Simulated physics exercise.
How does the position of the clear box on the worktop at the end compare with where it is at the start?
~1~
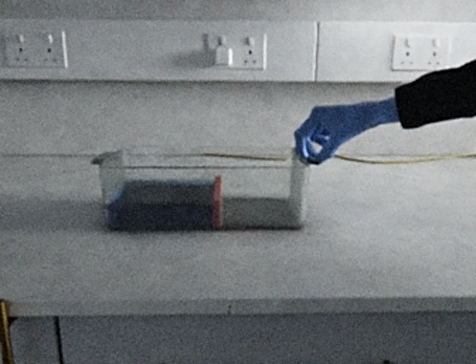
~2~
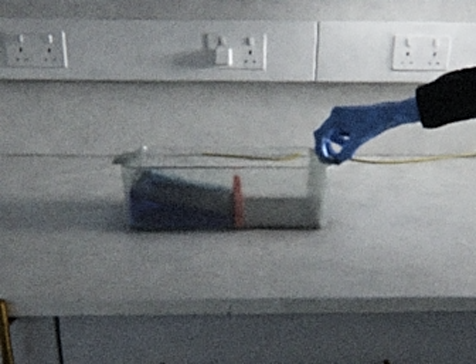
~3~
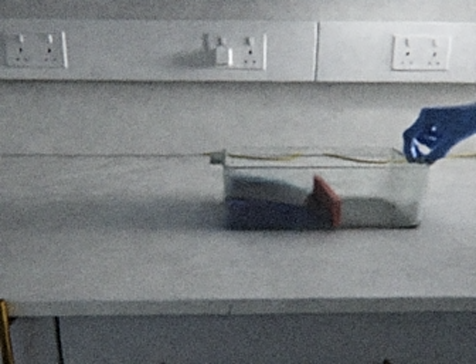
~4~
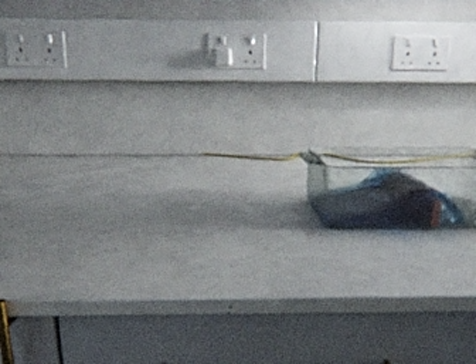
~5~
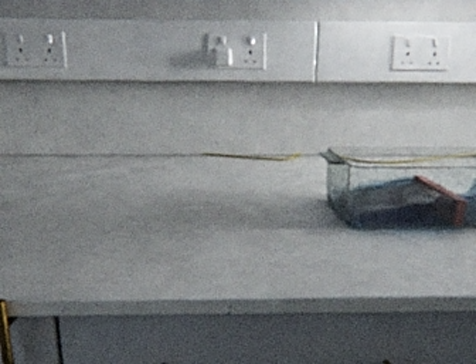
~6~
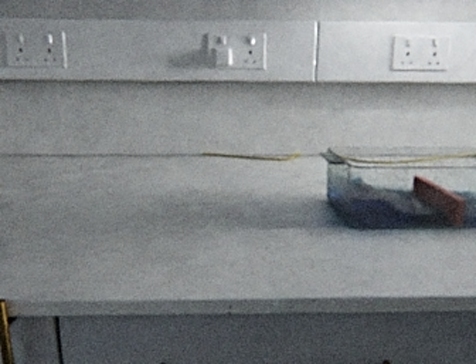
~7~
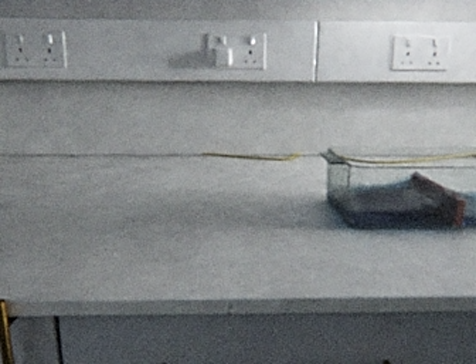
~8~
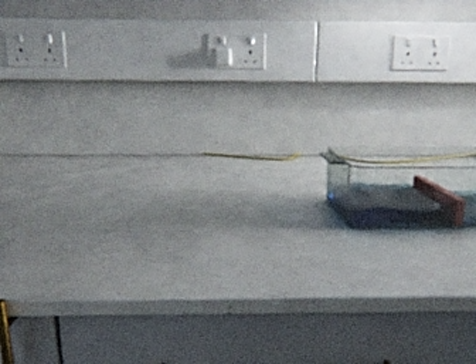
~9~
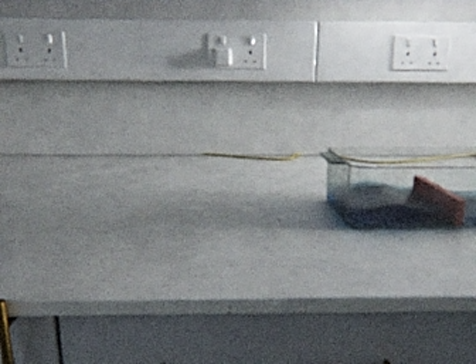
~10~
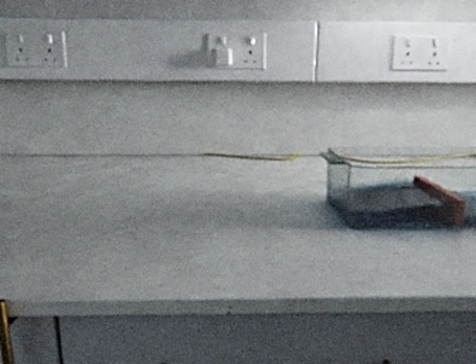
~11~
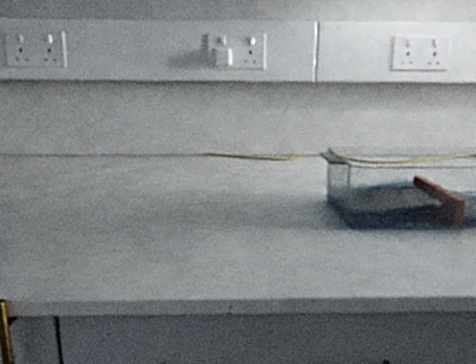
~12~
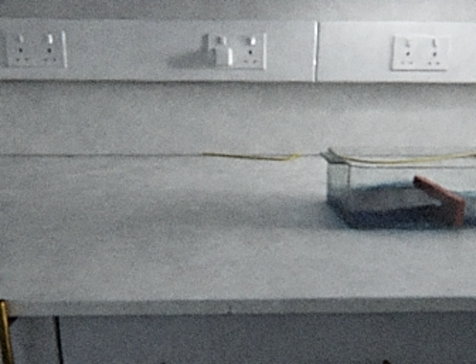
At the start the box sits left of the middle of the worktop, fully in view. By the end it is well to the right, with its right part cut off by the edge of the view.
In the video, a blue-gloved hand pulls a clear box to the right along a worktop, and the water left of its low reddish wall surges and spills over it. The box stops partly out of view, with the water settling on both sides.
